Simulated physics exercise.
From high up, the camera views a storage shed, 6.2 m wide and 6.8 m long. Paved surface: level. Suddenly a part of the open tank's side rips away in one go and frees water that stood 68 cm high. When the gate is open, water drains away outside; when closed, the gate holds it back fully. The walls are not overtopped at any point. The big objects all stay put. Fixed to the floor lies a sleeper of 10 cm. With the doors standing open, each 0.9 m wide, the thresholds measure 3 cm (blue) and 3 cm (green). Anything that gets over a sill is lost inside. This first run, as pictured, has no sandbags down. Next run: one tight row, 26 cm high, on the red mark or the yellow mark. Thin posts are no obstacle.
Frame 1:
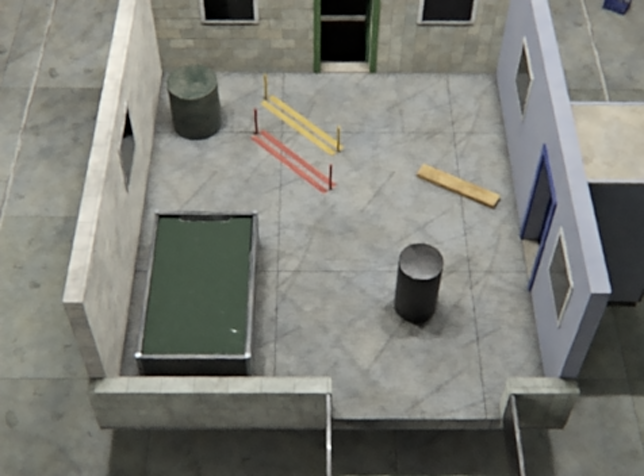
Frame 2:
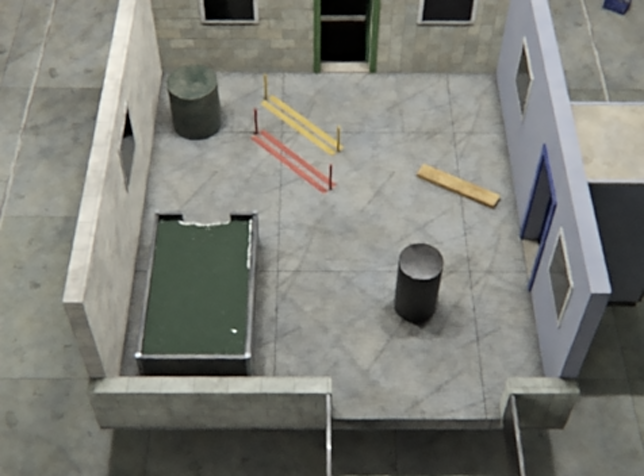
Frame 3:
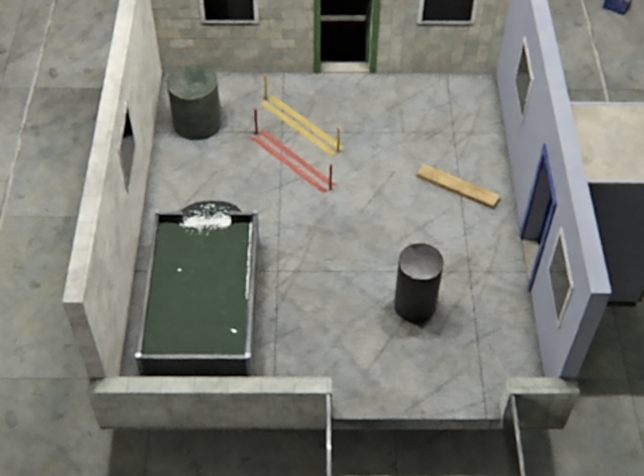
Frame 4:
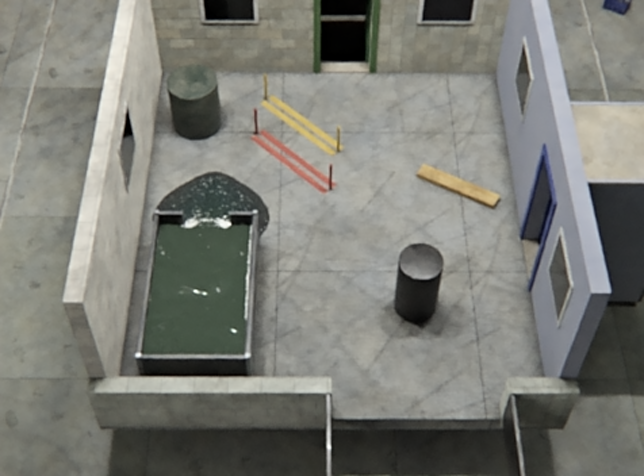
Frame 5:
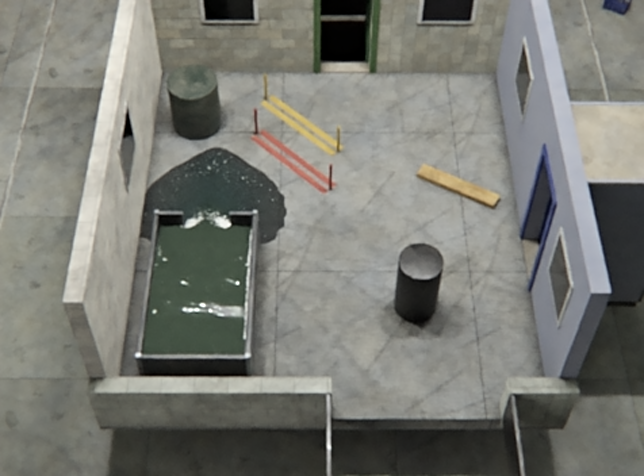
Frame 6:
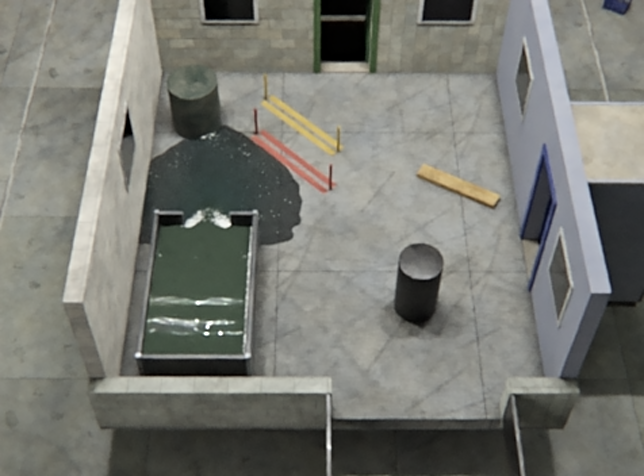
The clip shows a high view of a walled, paved space with an open tank of dark green water, whose far side gives way, letting water pour out and spread in a widening dark pool across the floor towards the back.
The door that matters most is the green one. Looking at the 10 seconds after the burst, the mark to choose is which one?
Choose the yellow mark.
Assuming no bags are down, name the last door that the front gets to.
That would be the blue door.
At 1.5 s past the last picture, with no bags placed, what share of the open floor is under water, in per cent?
Near 35 per cent of the floor.
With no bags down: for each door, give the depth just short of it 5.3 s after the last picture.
Reading (cm) - blue: 4; green: 8.
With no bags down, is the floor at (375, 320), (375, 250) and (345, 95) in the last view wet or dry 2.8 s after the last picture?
Spot 1: Unwetted; spot 2: Unwetted; spot 3: Submerged.
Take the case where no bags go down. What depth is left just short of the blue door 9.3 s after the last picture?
Some 2.5 cm.
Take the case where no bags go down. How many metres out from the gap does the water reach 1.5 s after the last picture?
About 4.6 metres out.
Then, 0.7 s after the last picture water covers 25 % of the floor and is deepest (34 cm) near (208, 233) in the run without bags; in at the green door, 0 L with no bags, 0 L with the row on red, 0 L on yellow.
Then, 1.5 s after the last picture water covers 35 % of the floor and is deepest (32 cm) near (162, 79) in the run without bags; in at the green door, 3 L with no bags, 0 L with the row on red, 0 L on yellow.
Then, 2.8 s after the last picture water covers 40 % of the floor and is deepest (24 cm) near (182, 79) in the run without bags; in at the green door, 43 L with no bags, 2 L with the row on red, 0 L on yellow.
Then, 5.3 s after the last picture water covers 55 % of the floor and is deepest (18 cm) near (489, 93) in the run without bags; in at the green door, 86 L with no bags, 20 L with the row on red, 1 L on yellow.
Then, 9.3 s after the last picture water covers 80 % of the floor and is deepest (14 cm) near (496, 144) in the run without bags; in at the green door, 126 L with no bags, 36 L with the row on red, 3 L on yellow.
